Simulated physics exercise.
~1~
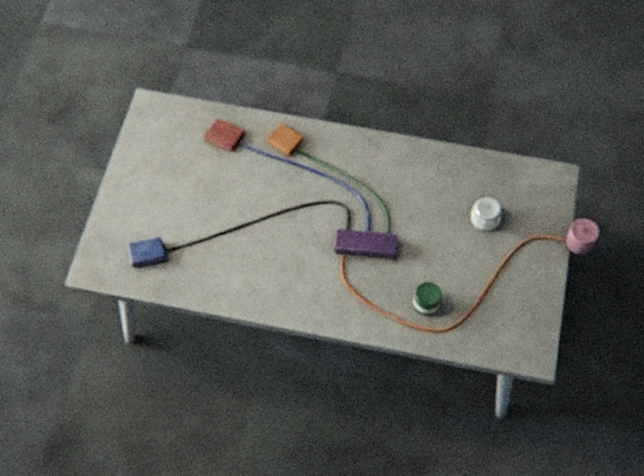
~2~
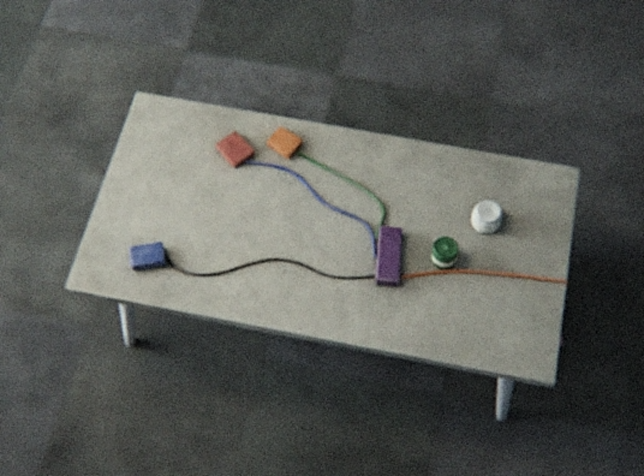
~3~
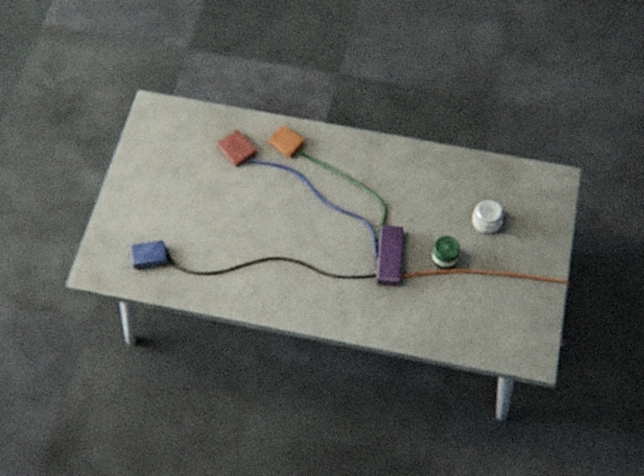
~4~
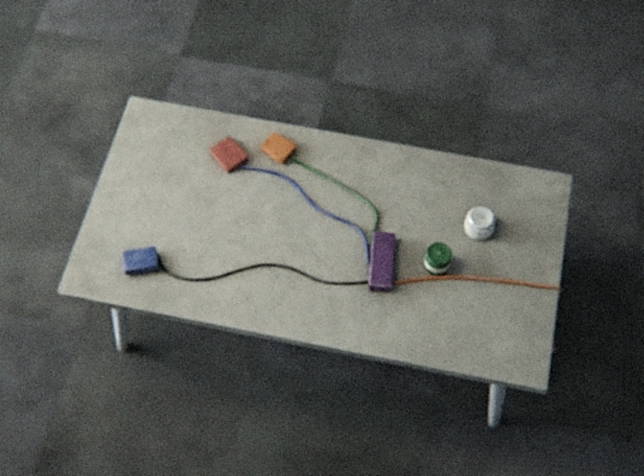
The pink speaker dropped out of sight over the table's right edge, its orange cable pulling straight and tugging the purple strip around to the right, while the green canister shifted slightly upward and the blue charger stayed put as everything settled.
